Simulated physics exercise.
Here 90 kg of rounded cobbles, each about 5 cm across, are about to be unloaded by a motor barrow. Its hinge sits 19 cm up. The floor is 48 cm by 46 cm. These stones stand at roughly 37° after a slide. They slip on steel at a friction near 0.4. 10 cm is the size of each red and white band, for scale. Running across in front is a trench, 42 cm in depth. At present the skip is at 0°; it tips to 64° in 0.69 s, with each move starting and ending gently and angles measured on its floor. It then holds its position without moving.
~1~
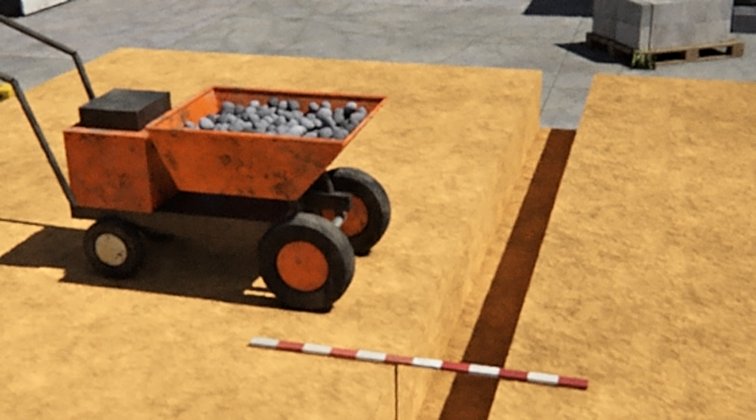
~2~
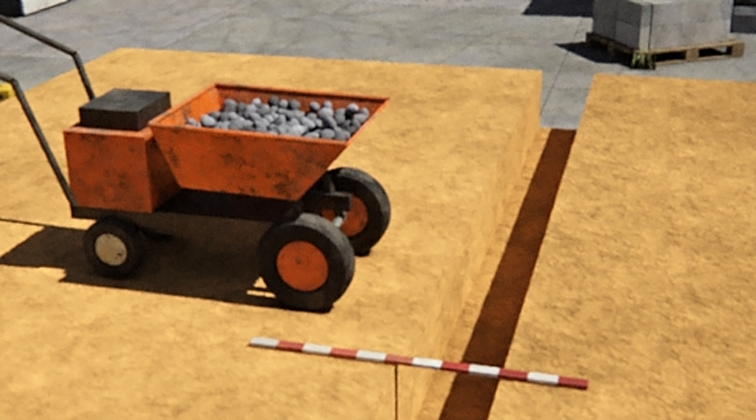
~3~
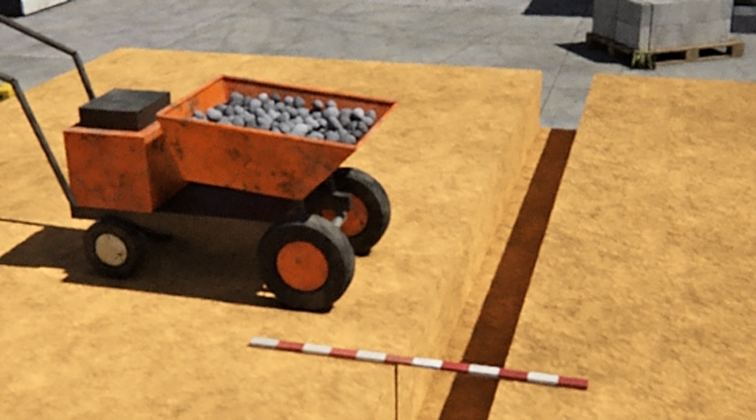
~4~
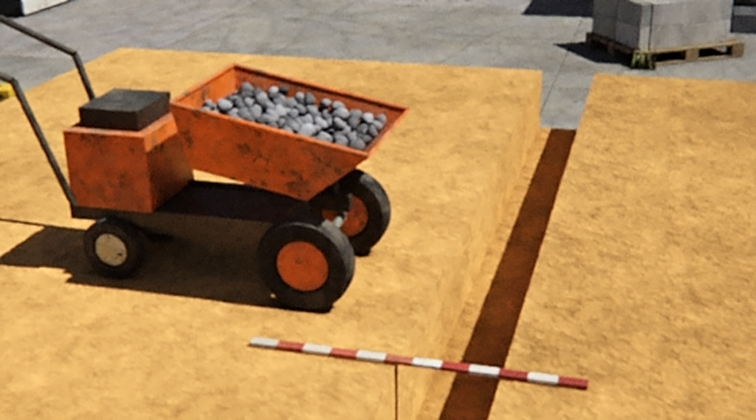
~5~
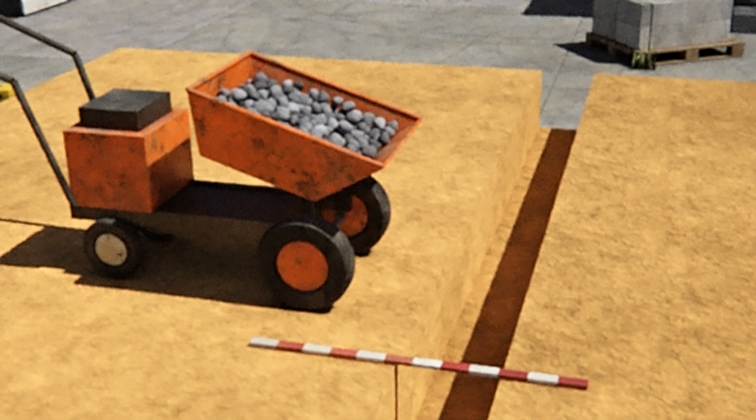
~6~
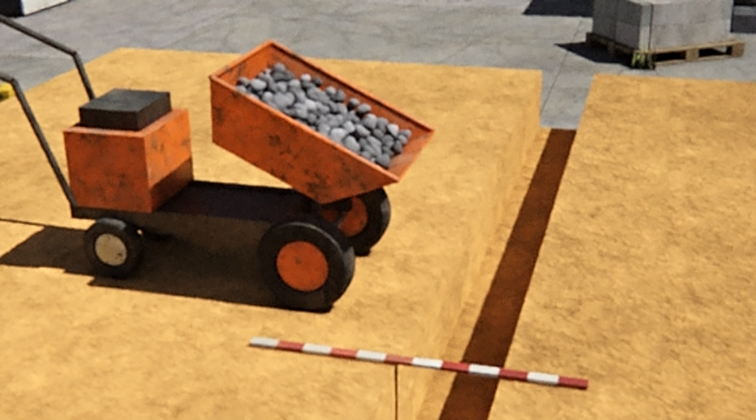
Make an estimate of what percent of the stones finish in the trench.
About 67 percent.
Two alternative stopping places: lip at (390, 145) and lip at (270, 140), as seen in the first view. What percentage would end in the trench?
First place roughly 35%, second roughly 75%.
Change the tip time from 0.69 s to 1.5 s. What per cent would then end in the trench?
It'd be some 90 per cent.
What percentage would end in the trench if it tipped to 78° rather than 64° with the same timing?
Around 75 per cent would finish in the trench.
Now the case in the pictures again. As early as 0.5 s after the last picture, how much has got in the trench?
About 20 per cent by then.
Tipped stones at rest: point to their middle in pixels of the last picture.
Their middle ends up near (504, 369).
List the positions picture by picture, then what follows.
The first picture shows lip at (344, 143), floor tilted 0°, highest stones at (307, 110).
In the second picture, the skip is at 1°, its lip at (347, 145); the top of the load is at (283, 112).
In the third picture, the skip is at 5°, its lip at (356, 149); the top of the load is at (248, 106).
In the fourth picture, the skip is at 11°, its lip at (368, 156); the top of the load is at (255, 97).
In the fifth picture, the skip is at 18°, its lip at (383, 167); the top of the load is at (255, 90).
The sixth picture shows lip at (398, 181), floor tilted 26°, highest stones at (267, 81).
Then, 0.2 s after the last picture the floor is at 54°, 100 % in the skip; the foremost stones are at (434, 193).
Then, 0.5 s after the last picture the floor is at 64°, 79 % in the skip, 21 % in the trench; the foremost stones are at (519, 290).
Then, 0.8 s after the last picture the floor is at 64°, 32 % in the skip, 37 % in the trench, 31 % past the trench; the foremost stones are at (669, 313).
Then, 2.8 s after the last picture the floor is at 64°, 0 % in the skip, 67 % in the trench, 33 % past the trench; the foremost stones are past the picture's edge.
